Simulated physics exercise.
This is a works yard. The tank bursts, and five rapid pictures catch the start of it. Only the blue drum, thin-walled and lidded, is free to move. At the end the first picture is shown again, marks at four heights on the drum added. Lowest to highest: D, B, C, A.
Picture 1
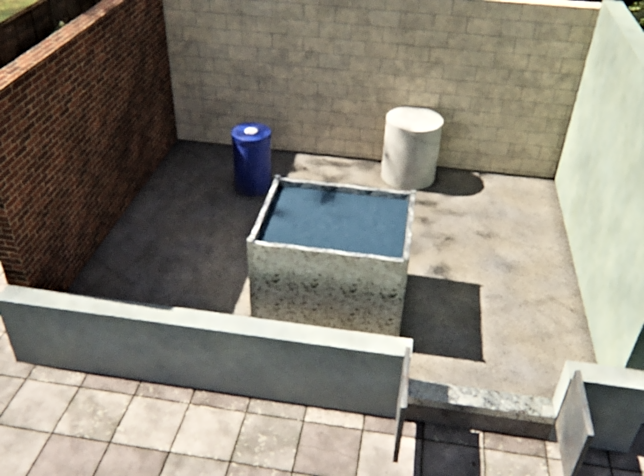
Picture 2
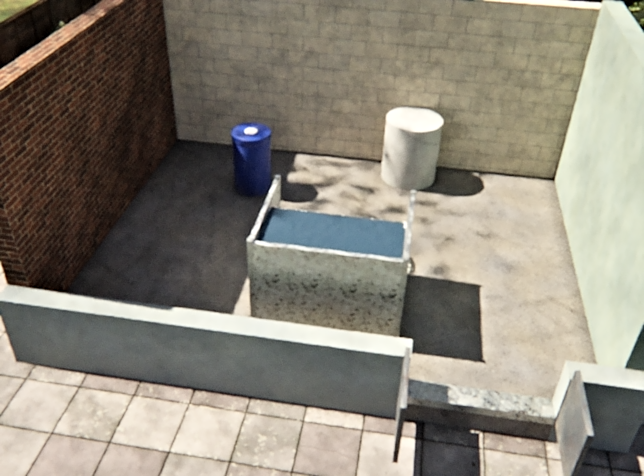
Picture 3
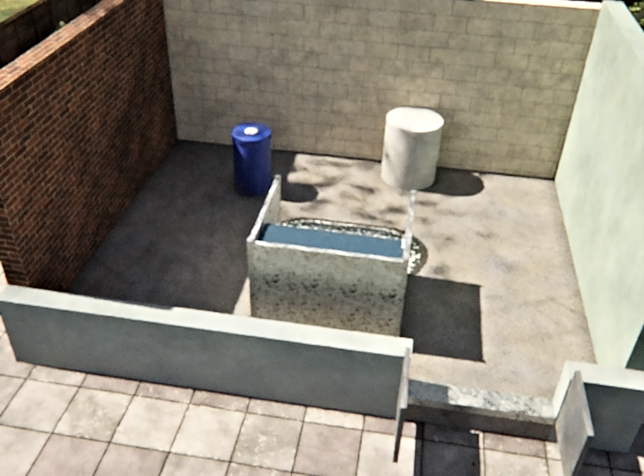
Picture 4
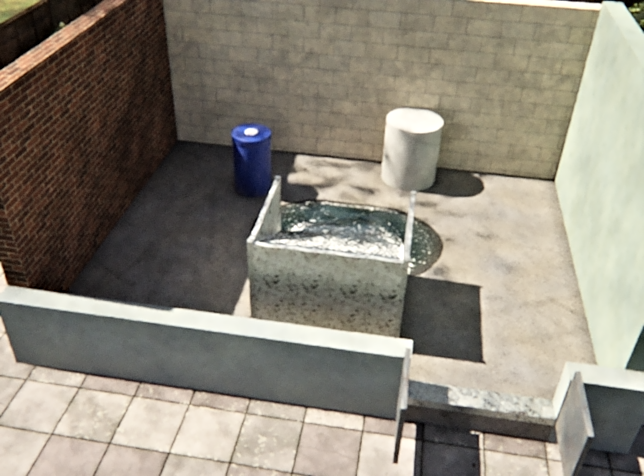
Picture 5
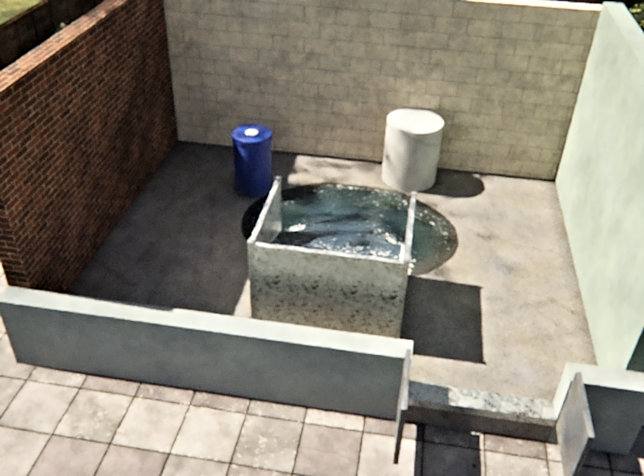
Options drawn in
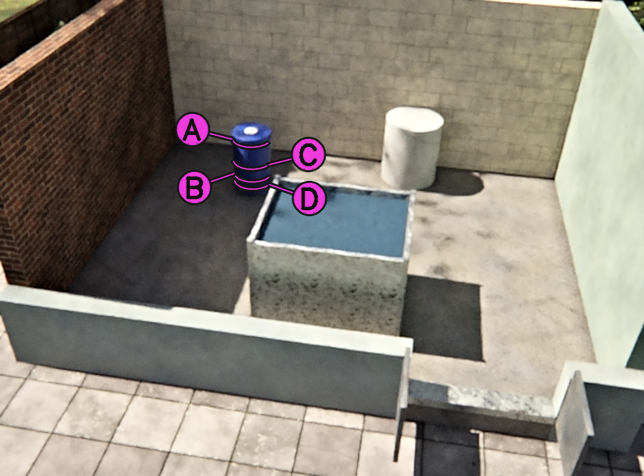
At the start, a square tank full of water stands in a walled yard, with a blue drum and a pale cylinder behind it. The tank's far side opens and its water level drops. Water spreads across the ground behind it in a widening pool, while the drum shows almost no movement.
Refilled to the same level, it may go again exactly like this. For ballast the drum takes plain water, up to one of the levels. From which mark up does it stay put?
Go for C.
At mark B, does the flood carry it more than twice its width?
No, less.
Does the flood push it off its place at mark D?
Yes.
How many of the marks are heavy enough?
Two of them.
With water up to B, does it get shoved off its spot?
Yes.
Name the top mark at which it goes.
B it is.
On the marked copy, A at (246, 147); B at (248, 181); C at (247, 169); D at (248, 188); from the bottom up D, B, C, A.
With A, it does not move.
With B, it is pushed about its own width away.
With C, it does not move.
With D, it is pushed about 5 times its own width away.
